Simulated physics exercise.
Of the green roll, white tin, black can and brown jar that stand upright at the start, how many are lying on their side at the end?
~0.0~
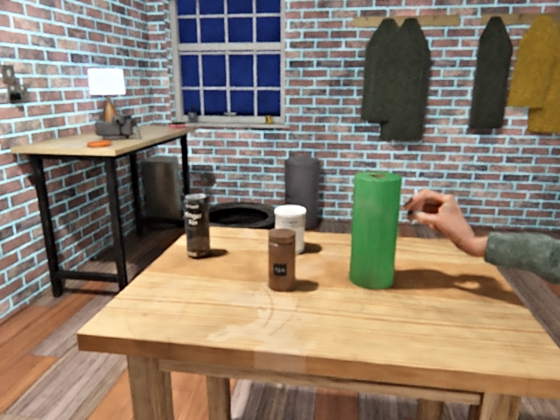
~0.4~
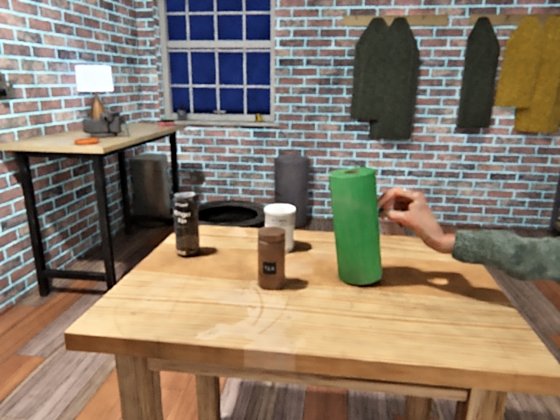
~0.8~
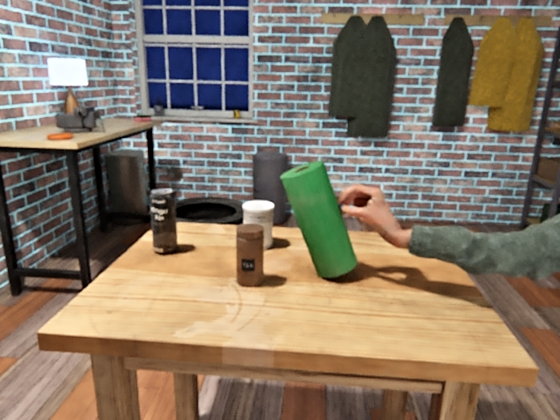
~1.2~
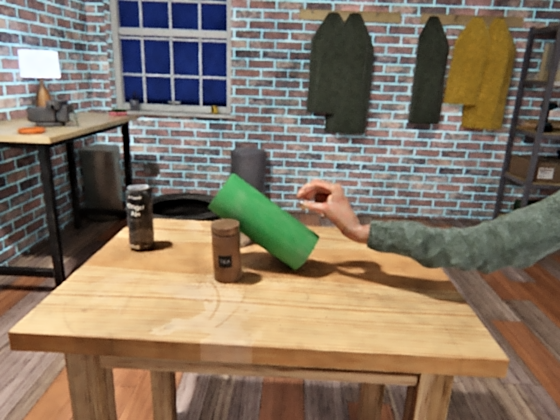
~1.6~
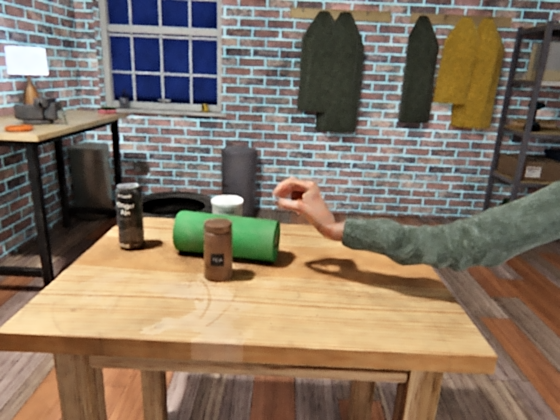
One of them is lying on its side at the end, the green roll, while the white tin, black can and brown jar are still upright.
A tall green roll stands upright on a wooden table in a brick-walled room, seen from the front and slightly above, with a hand in a grey-green sleeve at its right. To its left are a black can, a white tin and, nearer the viewer, a brown jar. As the view pans slightly right, the finger pushes the roll and it leans left. It tilts further and tips over, passing in front of the white tin and behind the brown jar. It ends lying on its side between them, while the other three containers still stand.
